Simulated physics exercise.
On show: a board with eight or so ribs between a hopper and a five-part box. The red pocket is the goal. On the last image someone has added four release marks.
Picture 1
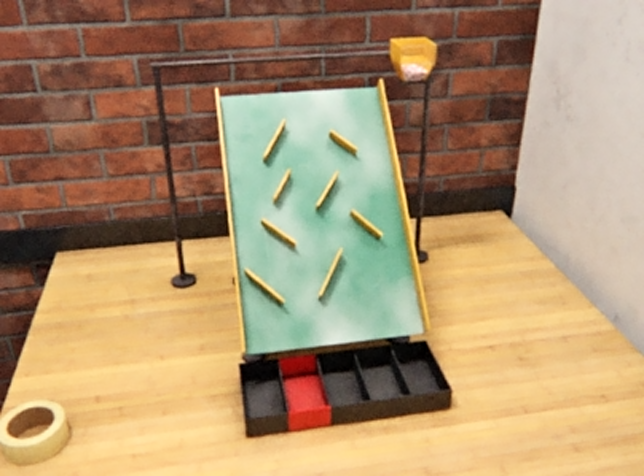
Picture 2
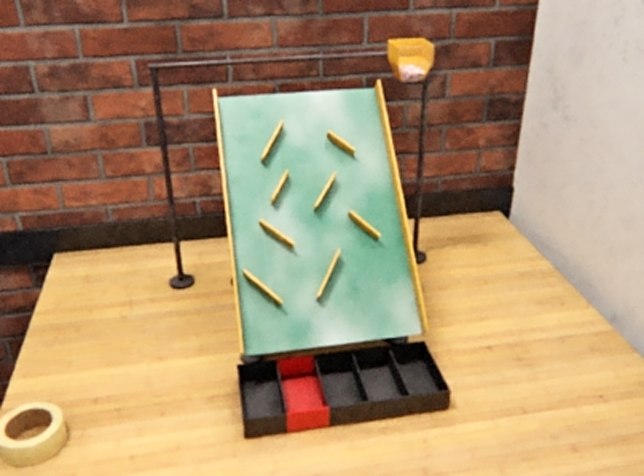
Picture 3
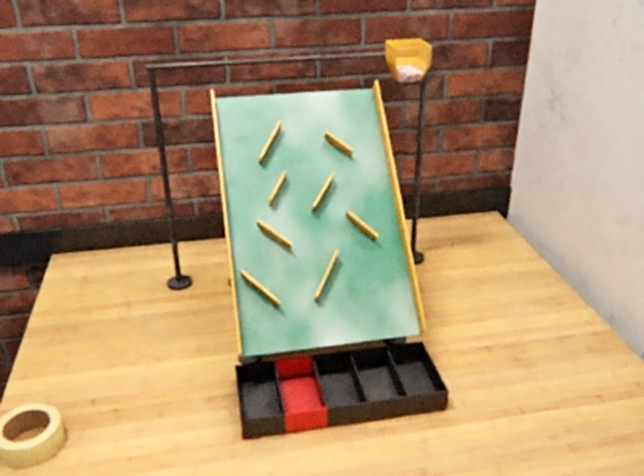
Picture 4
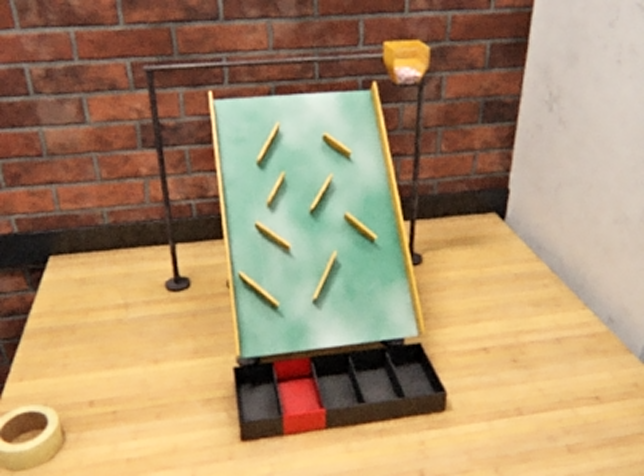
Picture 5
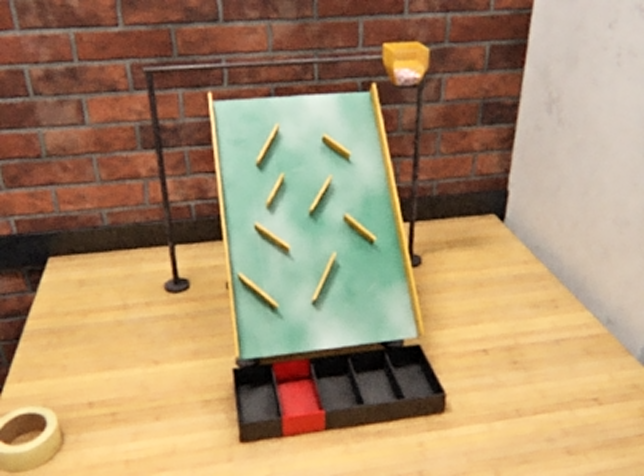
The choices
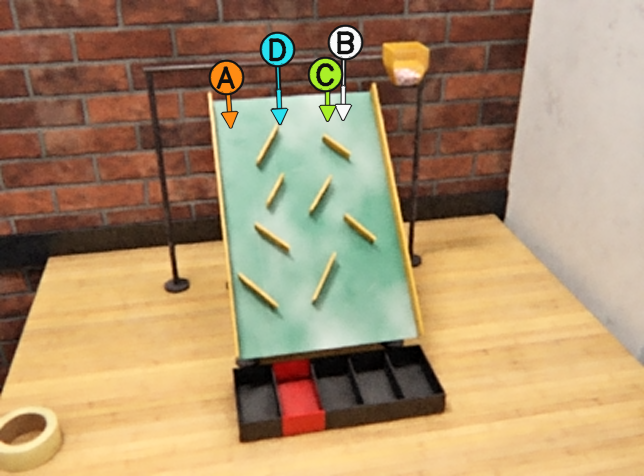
On a wooden tabletop by a brick wall, a ribbed green board stands above a five-part box, nothing moving but slight view drift.
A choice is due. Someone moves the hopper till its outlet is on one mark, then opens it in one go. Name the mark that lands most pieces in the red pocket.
D beats the others.
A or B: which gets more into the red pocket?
Here it is mark A.
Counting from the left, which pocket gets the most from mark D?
The second.
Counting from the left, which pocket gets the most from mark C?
It is the fifth one.
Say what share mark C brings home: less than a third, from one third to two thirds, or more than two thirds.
Less than a third.
On the marked copy, mark A meets the board at (230, 122); mark B meets the board at (343, 114); mark C meets the board at (327, 115); mark D meets the board at (279, 118).
If A is chosen, a small part in the red pocket, about half in other pockets, about a third outside the box.
If B is chosen, a stray few in the red pocket, about two thirds in other pockets, about a quarter outside the box.
If C is chosen, a small part in the red pocket, about half in other pockets, about a third outside the box.
If D is chosen, about a third in the red pocket, about a third in other pockets, about a third outside the box.
